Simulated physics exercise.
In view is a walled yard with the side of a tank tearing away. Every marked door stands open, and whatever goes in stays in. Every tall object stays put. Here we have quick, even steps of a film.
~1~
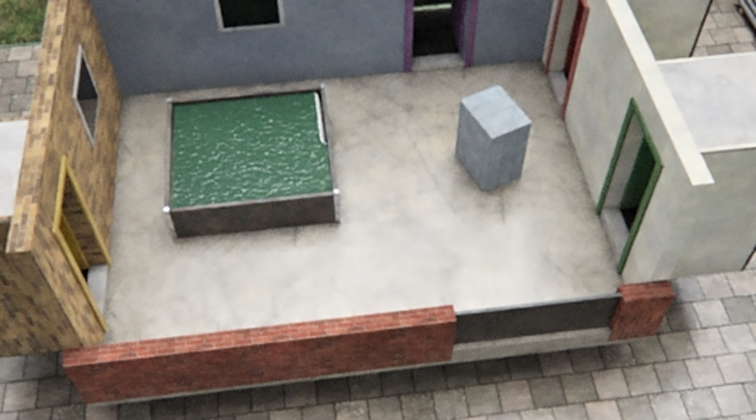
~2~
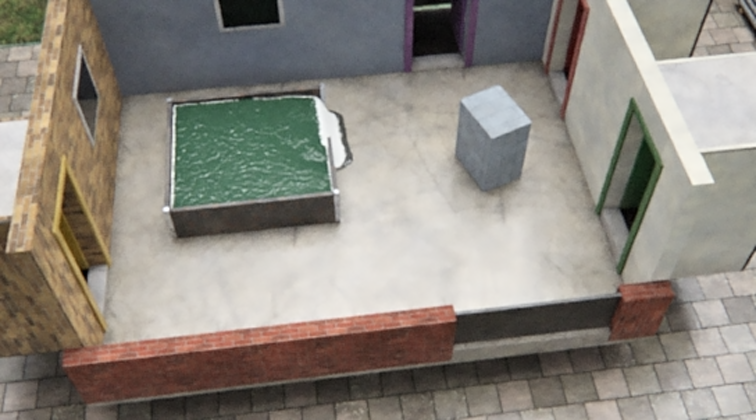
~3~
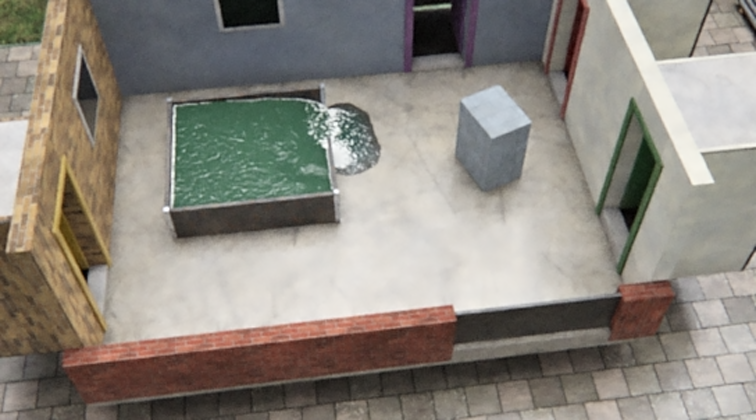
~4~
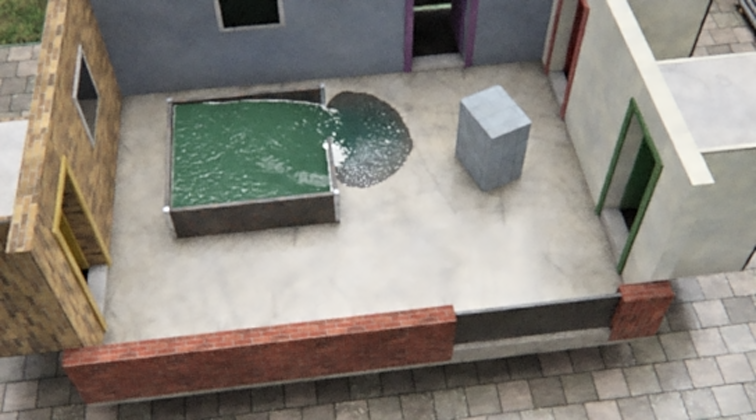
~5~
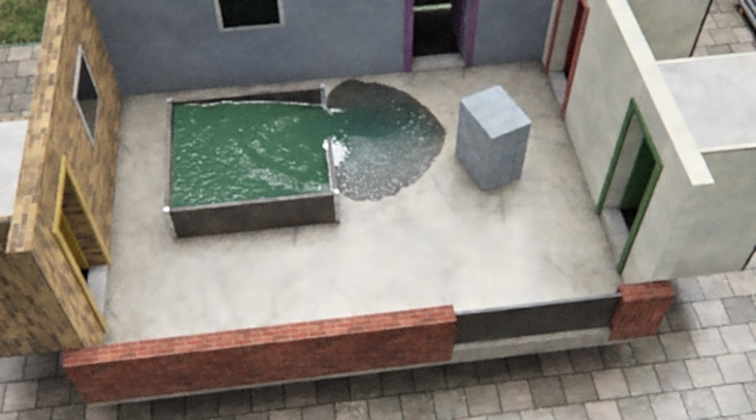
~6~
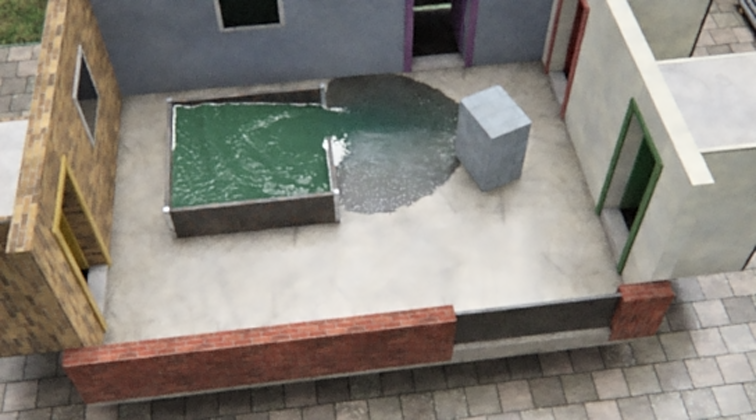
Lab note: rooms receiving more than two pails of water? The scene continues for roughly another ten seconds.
Result: Green door within two pails; red door above two pails; yellow door within two pails; purple door above two pails.
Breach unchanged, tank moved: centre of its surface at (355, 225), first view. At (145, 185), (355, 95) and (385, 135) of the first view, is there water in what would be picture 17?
Parched, soaked, soaked.
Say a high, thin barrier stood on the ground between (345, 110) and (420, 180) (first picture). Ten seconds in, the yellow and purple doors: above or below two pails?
Well, the yellow door never reaches it, while the purple door never reaches it.
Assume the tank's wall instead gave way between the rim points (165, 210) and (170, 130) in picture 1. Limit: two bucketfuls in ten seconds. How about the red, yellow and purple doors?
Outcome - red door: Past the mark, yellow door: Past the mark, purple door: Short of the mark.
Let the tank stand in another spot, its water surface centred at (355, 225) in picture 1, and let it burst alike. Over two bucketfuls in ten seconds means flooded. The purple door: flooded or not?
Then: The purple door keeps below it.
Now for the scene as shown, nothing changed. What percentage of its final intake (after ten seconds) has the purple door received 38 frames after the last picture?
My guess is about 85 %.
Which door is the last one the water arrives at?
It's the one in yellow.
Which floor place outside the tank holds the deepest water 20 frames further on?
My pick is (541, 72).
A moment on, water covers 25 % of the floor; the green door not reached, the red door wet at the sill, nothing in, the yellow door not reached, the purple door wet at the sill, nothing in.
Next, water covers 35 % of the floor; the green door not reached, the red door over two buckets in, the yellow door not reached, the purple door under two buckets in.
Then, water covers 50 % of the floor; the green door wet at the sill, nothing in, the red door far over two buckets in, the yellow door not reached, the purple door over two buckets in.
Later, water covers 55 % of the floor; the green door wet at the sill, nothing in, the red door far over two buckets in, the yellow door not reached, the purple door over two buckets in.
In the end, water covers 85 % of the floor; the green door wet at the sill, nothing in, the red door far over two buckets in, the yellow door wet at the sill, nothing in, the purple door over two buckets in.
